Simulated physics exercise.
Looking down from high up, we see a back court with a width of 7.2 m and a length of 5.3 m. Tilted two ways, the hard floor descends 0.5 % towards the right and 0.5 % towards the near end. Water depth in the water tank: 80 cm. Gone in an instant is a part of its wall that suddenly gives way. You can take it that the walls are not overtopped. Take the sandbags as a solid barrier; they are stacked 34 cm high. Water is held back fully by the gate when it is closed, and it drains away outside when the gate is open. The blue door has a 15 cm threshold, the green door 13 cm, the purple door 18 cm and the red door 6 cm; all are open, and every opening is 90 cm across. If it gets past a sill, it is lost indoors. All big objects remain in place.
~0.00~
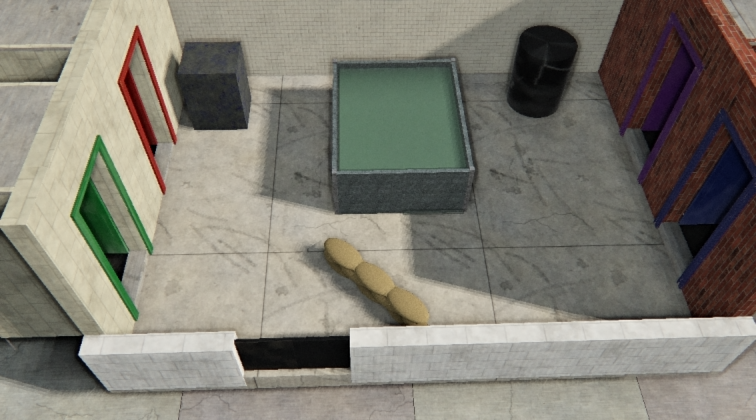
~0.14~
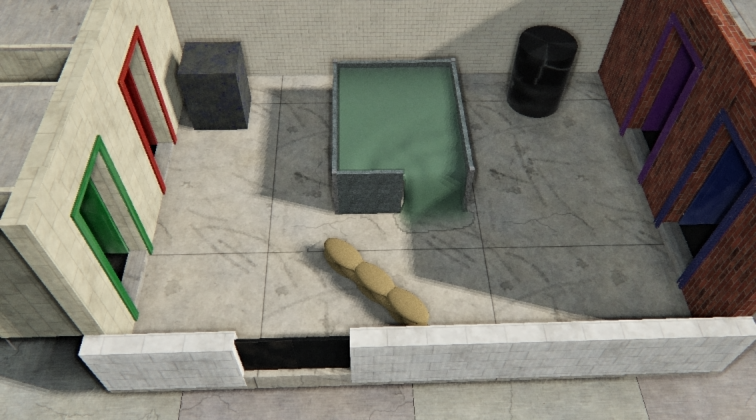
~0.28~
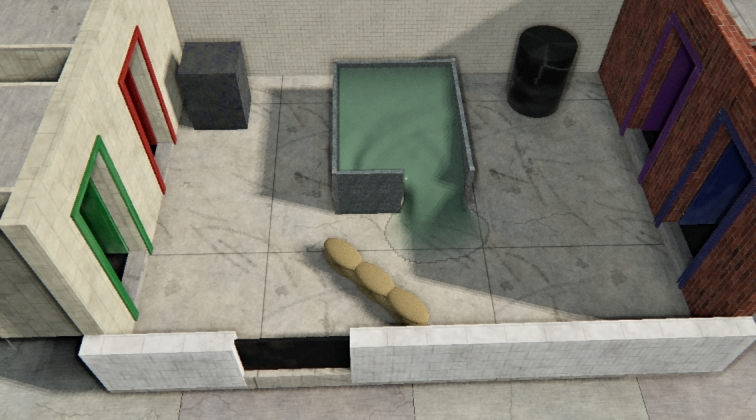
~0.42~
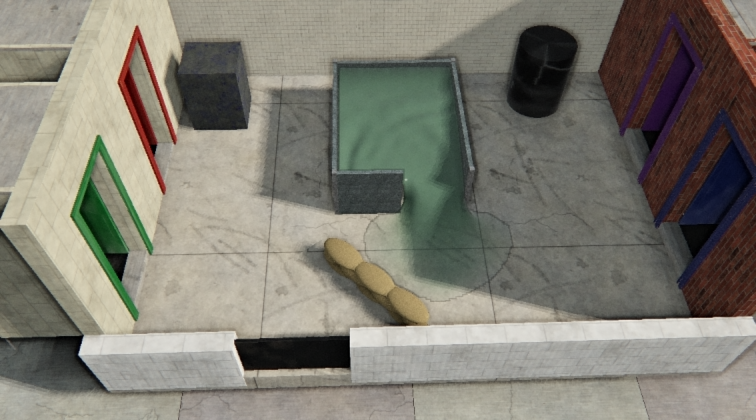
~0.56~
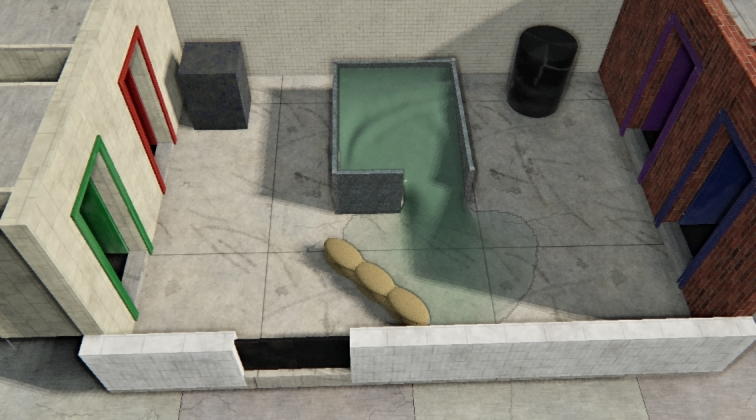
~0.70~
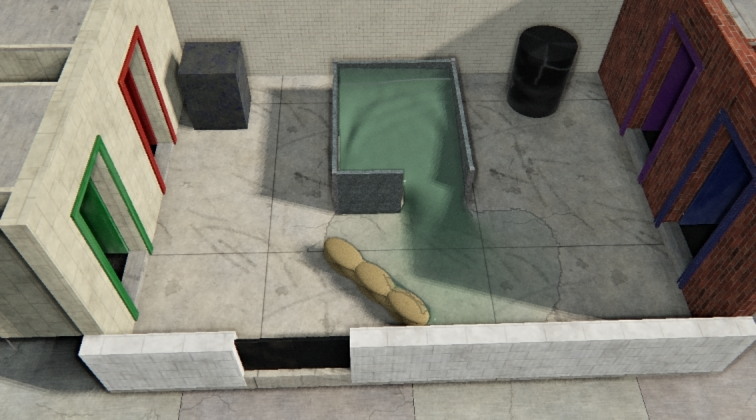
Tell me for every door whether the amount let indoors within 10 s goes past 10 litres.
At the end, the blue door overruns the limit; the green door stops short of the limit; the purple door stops short of the limit; the red door stops short of the limit.
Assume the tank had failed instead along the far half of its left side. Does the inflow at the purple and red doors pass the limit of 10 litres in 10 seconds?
Result against the limit at purple: Limit held; result at red: Limit broken.
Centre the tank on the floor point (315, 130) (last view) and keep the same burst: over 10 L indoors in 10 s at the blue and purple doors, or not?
For the blue door, the amount is too high; for the purple door, the amount is acceptable.
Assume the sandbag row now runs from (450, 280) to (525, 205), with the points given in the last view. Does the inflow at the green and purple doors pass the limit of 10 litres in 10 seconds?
So the green door comes out too high while the purple door comes out low enough.
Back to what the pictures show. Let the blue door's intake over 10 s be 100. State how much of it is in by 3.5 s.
40 per cent, roughly.
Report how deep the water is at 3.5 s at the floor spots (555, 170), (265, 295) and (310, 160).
3, 3 and 1 cm.
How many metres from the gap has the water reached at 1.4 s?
That comes to near 3.6 m out.
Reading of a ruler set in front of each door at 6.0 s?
Depths in centimetres - blue: 18, green: 8, purple: 8, red: 5.
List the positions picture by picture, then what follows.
The first picture shows the water tank at (398, 116) is whole and still, 80 cm deep.
In the second picture, the front is at (470, 214), 0.6 m from the gap at (433, 195); 0.3 m2 of floor is under water; 80 cm left at the back of the water tank.
In the third picture, water pours out at (433, 198) and has run 0.9 m, to (417, 256); typically 12 cm deep outside, 80 cm at the water tank's back.
In the fourth picture, water pours out at (433, 199) and has run 1.4 m, to (429, 294); typically 8 cm deep outside, 80 cm at the water tank's back.
In the fifth picture, water pours out at (433, 199) and has run 2.1 m, to a hidden place; typically 6 cm deep outside, 78 cm at the water tank's back.
In the sixth picture, water pours out at (433, 198) and has run 2.4 m, to a hidden place; typically 6 cm deep outside, 71 cm at the water tank's back.
After 1.4 s water covers 25 % of the floor and is deepest (52 cm) near (476, 339); blue door not reached, green door not reached, purple door not reached, red door not reached.
After 2.2 s water covers 35 % of the floor and is deepest (52 cm) near (690, 346); blue door 15 cm at the sill, 0 L in, green door not reached, purple door not reached, red door not reached.
After 3.5 s water covers 65 % of the floor and is deepest (38 cm) near (676, 346); blue door 23 cm at the sill, 30 L in, green door 12 cm at the sill, 0 L in, purple door 7 cm at the sill, 0 L in, red door not reached.
After 6.0 s water covers 85 % of the floor and is deepest (24 cm) near (676, 346); blue door 18 cm at the sill, 69 L in, green door 8 cm at the sill, 0 L in, purple door 8 cm at the sill, 0 L in, red door 5 cm at the sill, 0 L in.
After 10.0 s water covers 95 % of the floor and is deepest (18 cm) near (190, 79); blue door 12 cm at the sill, 76 L in, green door 4 cm at the sill, 0 L in, purple door 15 cm at the sill, 0 L in, red door 8 cm at the sill, 2 L in.
